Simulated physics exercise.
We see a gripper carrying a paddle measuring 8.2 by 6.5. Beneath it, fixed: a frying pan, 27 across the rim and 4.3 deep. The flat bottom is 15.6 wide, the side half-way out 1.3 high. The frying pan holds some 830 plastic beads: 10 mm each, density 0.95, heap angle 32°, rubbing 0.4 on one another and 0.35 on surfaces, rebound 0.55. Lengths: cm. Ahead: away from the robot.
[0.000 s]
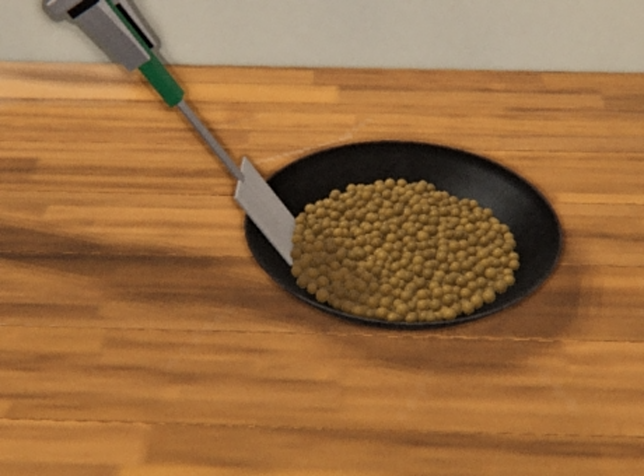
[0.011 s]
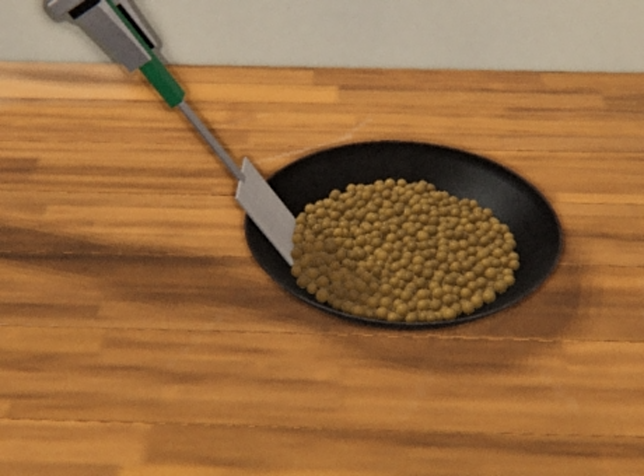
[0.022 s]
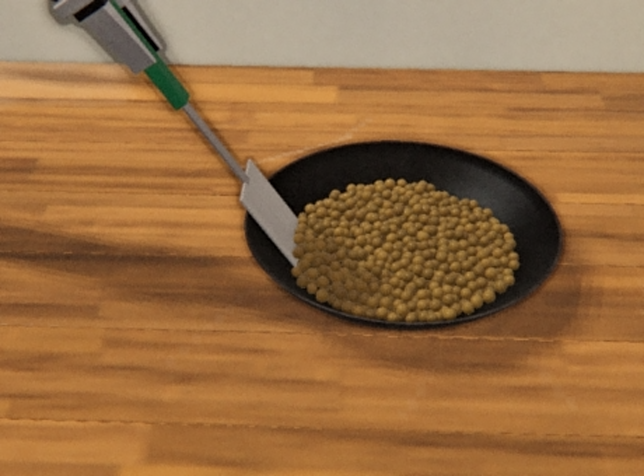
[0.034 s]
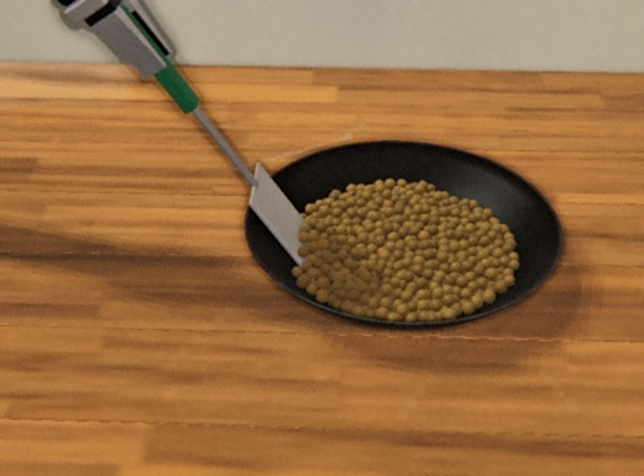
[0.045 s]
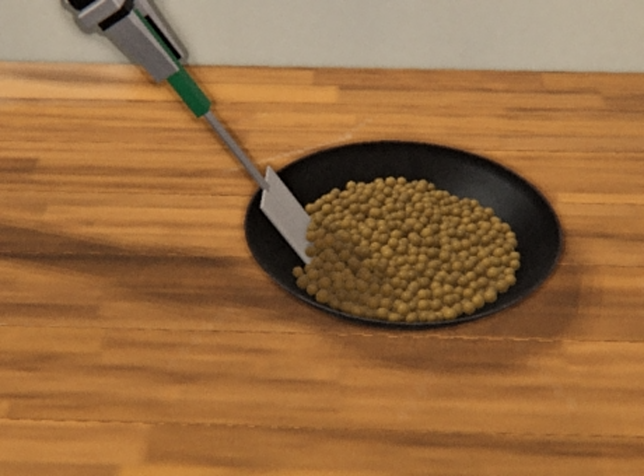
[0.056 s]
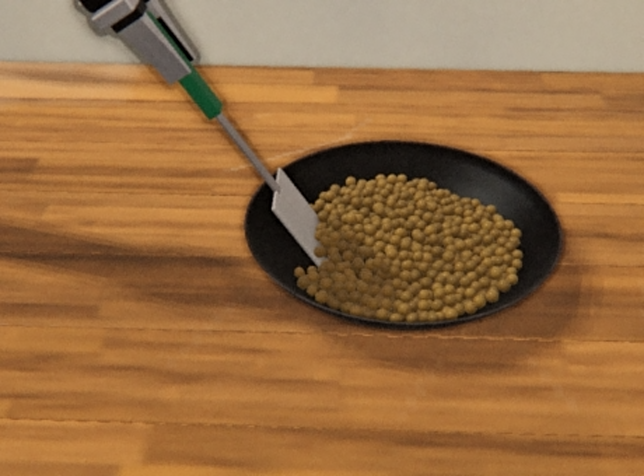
A gripper's metal paddle with a green-banded handle rests at the left edge of a pile of brown beads in a black frying pan on a wooden surface. It then slides slowly a short way right into the pile, nudging the nearest beads while the pan stays still.
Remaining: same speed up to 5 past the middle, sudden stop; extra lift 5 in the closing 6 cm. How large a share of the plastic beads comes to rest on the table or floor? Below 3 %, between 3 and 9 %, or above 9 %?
Between 3 and 9 %.
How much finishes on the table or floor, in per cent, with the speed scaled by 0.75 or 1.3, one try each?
About 0 and 10 per cent.
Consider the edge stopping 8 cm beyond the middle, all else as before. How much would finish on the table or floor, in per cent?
That would give close to 10 per cent.
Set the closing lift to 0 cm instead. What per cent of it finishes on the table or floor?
Result: Approx. 0 %.
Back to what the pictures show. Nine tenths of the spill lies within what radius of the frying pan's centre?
Radial distance: Approx. 60 cm.
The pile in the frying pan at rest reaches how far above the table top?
Height at rest: Roughly 5.0 cm.
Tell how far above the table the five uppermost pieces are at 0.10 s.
Around 6 cm above the table.
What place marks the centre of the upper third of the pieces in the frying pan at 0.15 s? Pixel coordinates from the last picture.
Near pixel (434, 230).
By 0.10 s, sloping 57°, highest piece 6 above the table; 828 in the frying pan.
By 0.15 s, sloping 57°, highest piece 7 above the table; 828 in the frying pan.
By 0.37 s, sloping 57°, highest piece 5 above the table; 784 in the frying pan, 43 on the table or floor, 1 on the blade or in flight.
By 1.42 s, sloping 57°, highest piece 5 above the table; 784 in the frying pan, 44 on the table or floor.
Final count, 784 in the frying pan, 44 on the table or floor. That is 5 % on the table or floor.
